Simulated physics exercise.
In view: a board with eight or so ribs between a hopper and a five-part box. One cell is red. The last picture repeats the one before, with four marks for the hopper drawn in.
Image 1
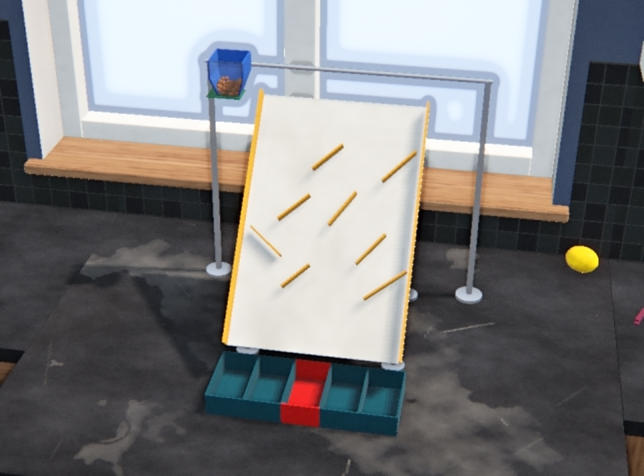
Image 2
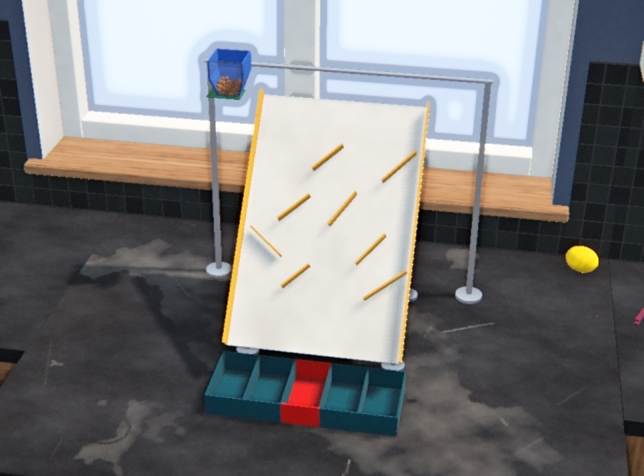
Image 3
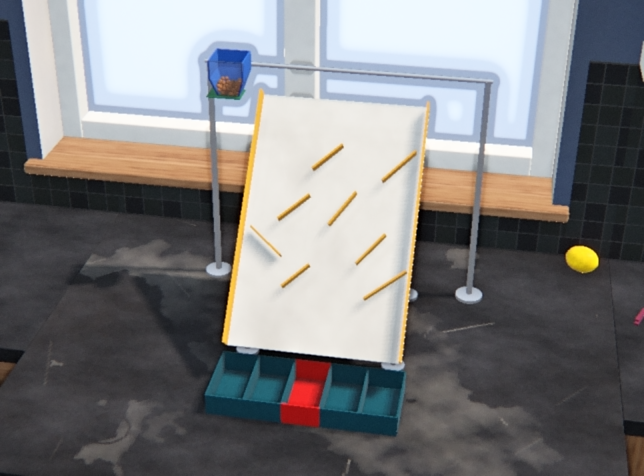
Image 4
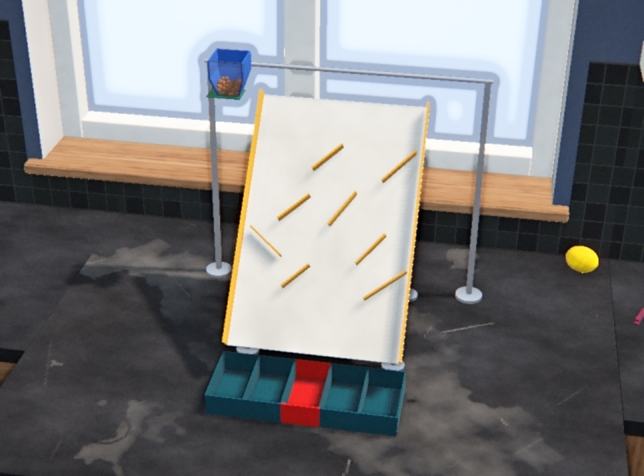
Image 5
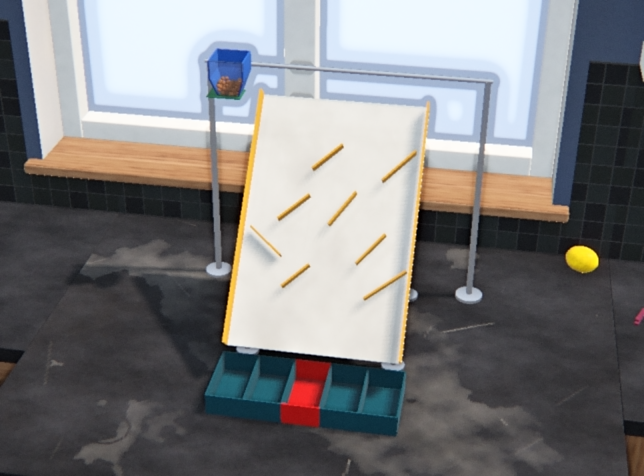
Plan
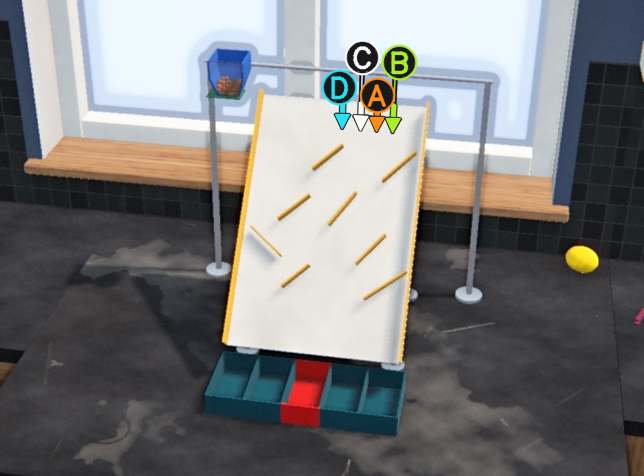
In this clip, a blue hopper holding small brown balls sits at the upper left of a tilted white board with slanted ribs, above a five-part teal box with a red middle cell, and nothing visibly moves.
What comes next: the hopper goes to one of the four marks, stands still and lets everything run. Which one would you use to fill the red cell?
Choose B.
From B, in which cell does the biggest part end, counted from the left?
The third from the left.
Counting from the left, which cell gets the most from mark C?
The first.
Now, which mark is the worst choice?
That is mark D.
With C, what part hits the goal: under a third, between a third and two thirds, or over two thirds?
Mark C gives under a third.
On the marked copy, mark A meets the board at (376, 126); mark B meets the board at (392, 127); mark C meets the board at (360, 125); mark D meets the board at (342, 123).
With A, about half in the red cell, about half in other cells, a stray few outside the box.
With B, most in the red cell, a small part in other cells, a small part outside the box.
With C, about a quarter in the red cell, most in other cells.
With D, a stray few in the red cell, nearly all in other cells.
